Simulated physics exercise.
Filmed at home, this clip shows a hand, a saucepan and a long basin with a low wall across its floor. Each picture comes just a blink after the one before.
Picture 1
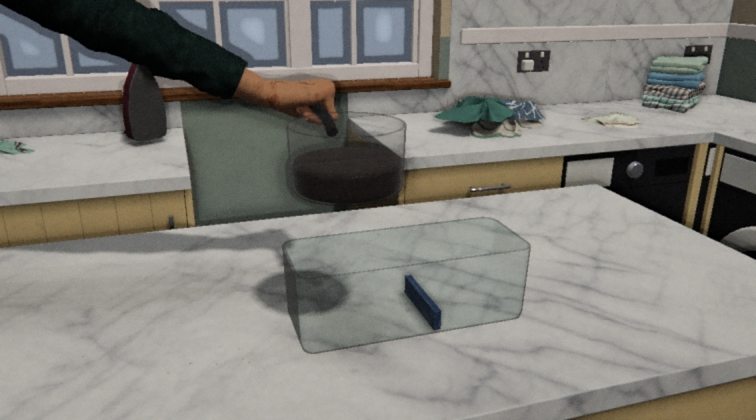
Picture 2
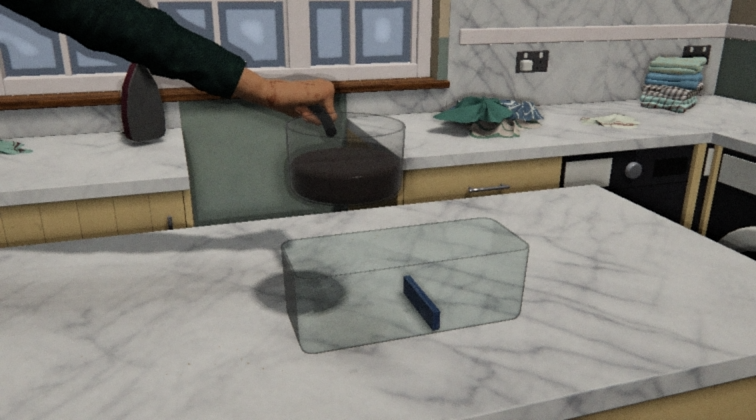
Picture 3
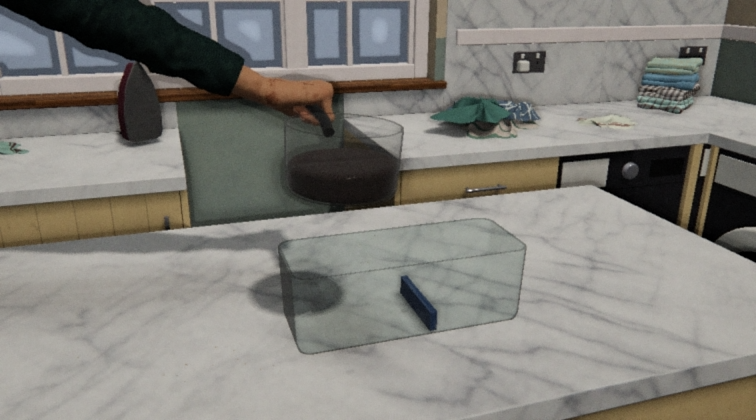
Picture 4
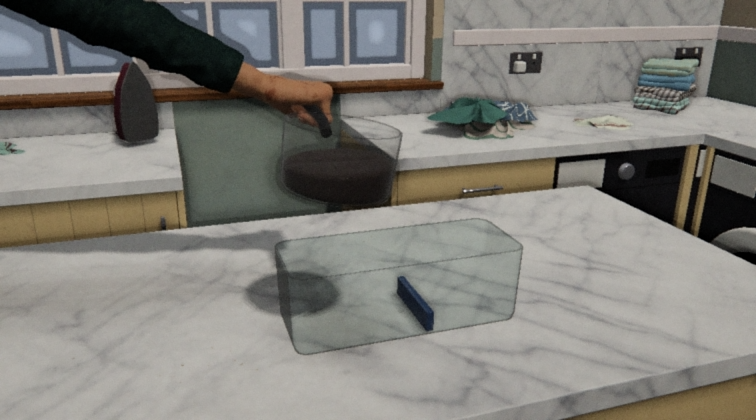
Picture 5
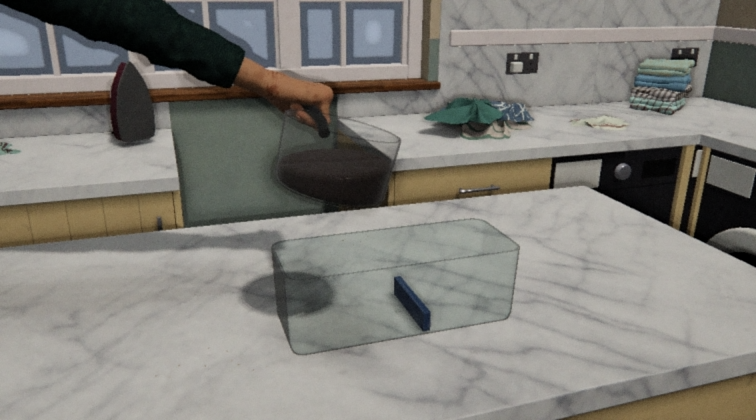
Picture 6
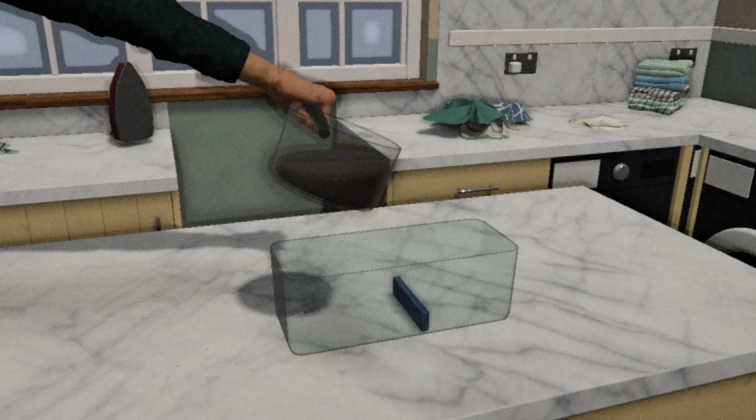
The clip shows a hand holding a clear saucepan of dark liquid above a marble counter, beside a long transparent basin with a low blue wall inside; the hand gradually tilts the pan to the right while the basin stays put.
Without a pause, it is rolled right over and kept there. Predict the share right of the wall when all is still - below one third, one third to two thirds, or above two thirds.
The share right of the wall does reach a third but does not go past two thirds.
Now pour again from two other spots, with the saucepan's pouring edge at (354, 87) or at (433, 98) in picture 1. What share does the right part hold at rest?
10 and 85 per cent.
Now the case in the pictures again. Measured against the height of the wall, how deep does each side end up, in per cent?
40 left, 60 right, give or take.
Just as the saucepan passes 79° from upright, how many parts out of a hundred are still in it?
Near 60 percent is still in there.
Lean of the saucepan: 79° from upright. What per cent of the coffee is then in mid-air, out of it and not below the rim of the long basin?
It comes to around 30 per cent.
A moment on, the saucepan is tipped on its side and 62 per cent is still to pour, 1 is left of the wall and 8 right of it.
Next, the saucepan is tipped right over and 12 per cent is still to pour, 27 is left of the wall and 50 right of it.
Then the saucepan is tipped right over and 0 per cent is still to pour, 48 is left of the wall and 51 right of it.
Later the saucepan is tipped right over and 0 per cent is still to pour, 48 is left of the wall and 51 right of it.
In the end 48 per cent lies left of the wall, 52 right of it and 0 outside.
